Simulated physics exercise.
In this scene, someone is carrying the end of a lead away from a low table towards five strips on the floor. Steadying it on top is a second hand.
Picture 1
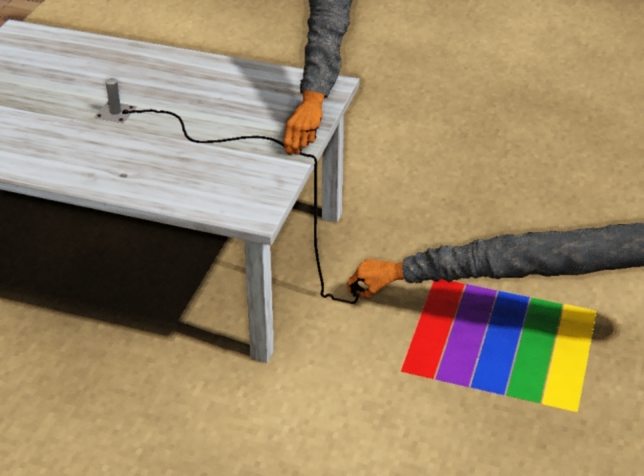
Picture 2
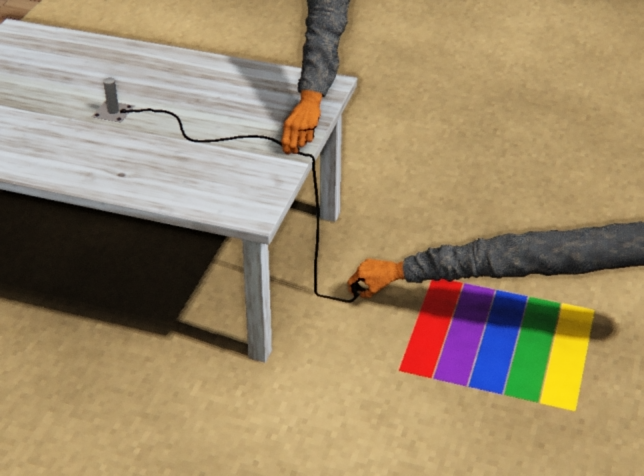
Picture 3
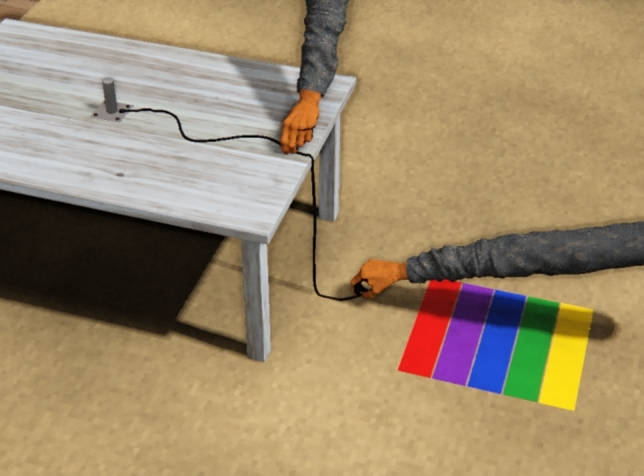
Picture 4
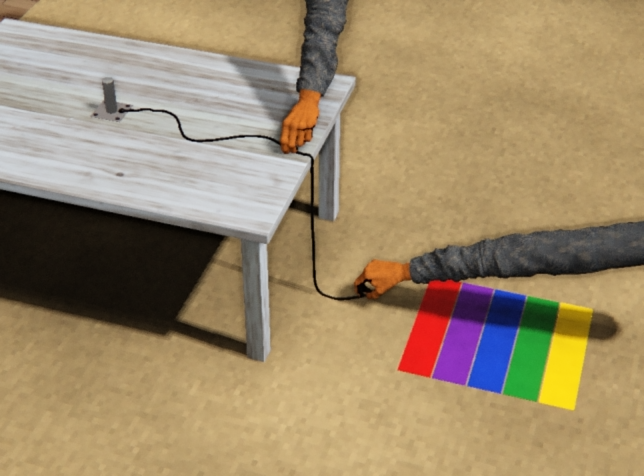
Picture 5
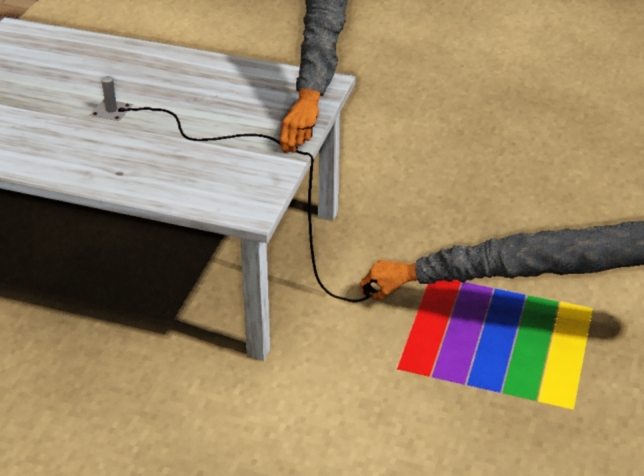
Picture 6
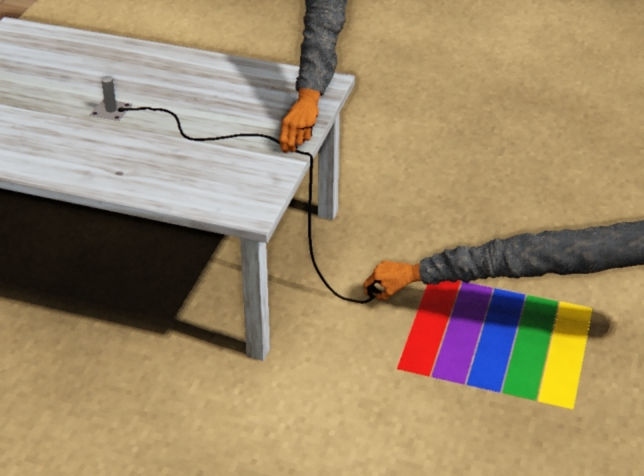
A hand on the right moves the end of a black lead slightly rightward just above the floor, near the red strip of five coloured strips, while another hand holds the lead at the edge of a low table.
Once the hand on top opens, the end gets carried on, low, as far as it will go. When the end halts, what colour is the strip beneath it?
Blue.
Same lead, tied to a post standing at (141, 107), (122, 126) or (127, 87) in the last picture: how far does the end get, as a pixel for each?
Roughly (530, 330), then (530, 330), then (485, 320).
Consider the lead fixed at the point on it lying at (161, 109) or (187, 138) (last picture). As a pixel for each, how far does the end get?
First (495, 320), then (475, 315).
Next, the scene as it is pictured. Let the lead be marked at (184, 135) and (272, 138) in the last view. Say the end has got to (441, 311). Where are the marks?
(208, 131), then (294, 150).
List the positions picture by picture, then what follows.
End (358, 294); red (423, 357); purple (458, 365); blue (492, 373); green (528, 381); yellow (564, 389), in the first picture.
End (359, 294); lead through (155, 111) (192, 140) (261, 137) (314, 169) (318, 228) (316, 281), in the second picture.
End (361, 295), in the third picture.
End (365, 295); lead through (154, 111) (191, 140) (260, 137) (312, 168) (313, 227) (315, 281), in the fourth picture.
End (371, 296), in the fifth picture.
End (374, 296); lead through (153, 110) (190, 139) (259, 135) (311, 167) (309, 225) (324, 281), in the sixth picture.
Soon after, end near (441, 311); over red.
After that, end near (479, 319); over purple.
At the stop, end near (501, 323); over blue. It gets as far as the blue strip.
